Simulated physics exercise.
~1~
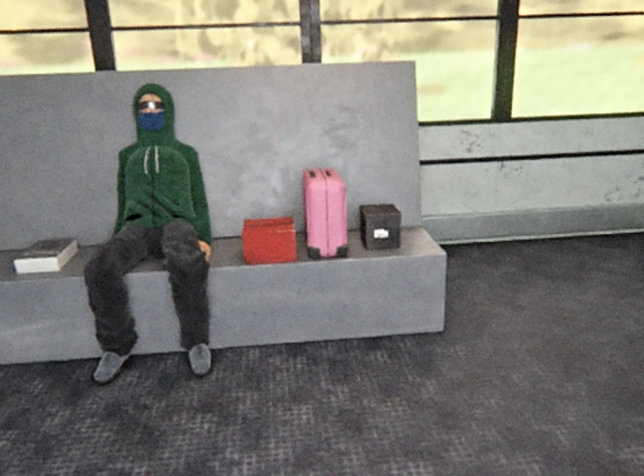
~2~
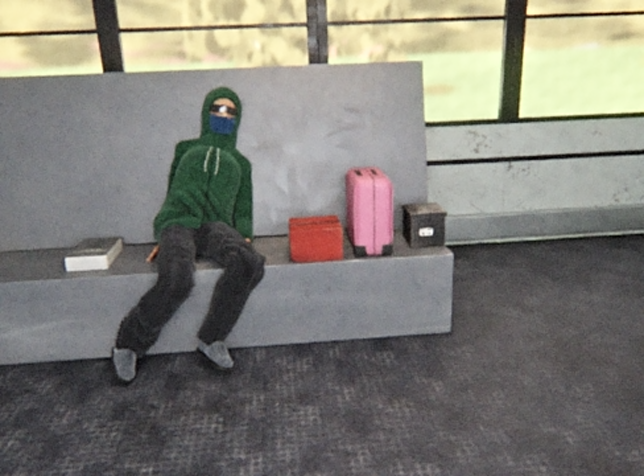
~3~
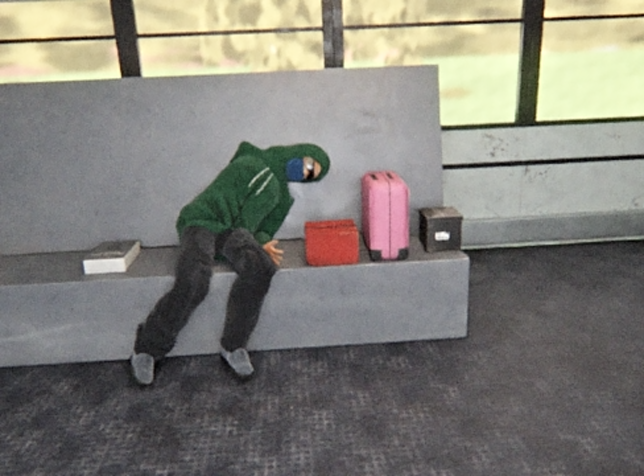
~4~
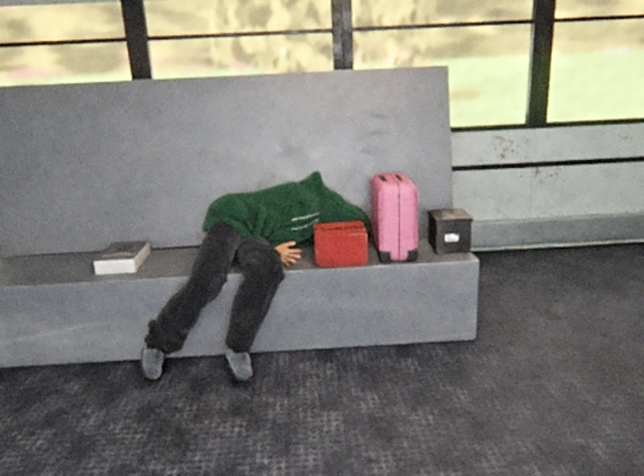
At first, a figure in a green hoodie, dark trousers and a blue face covering sits upright on a grey bench below windows, with a pale grey, book-like object on the left and a red box, an upright pink suitcase and a small black container on the right. The view shifts slightly left as the figure starts leaning right. The torso then tips much farther, the head hanging toward the red box. Finally, the upper body slumps low along the seat, head hidden behind the red box, hips still on the bench and all the items still resting there.
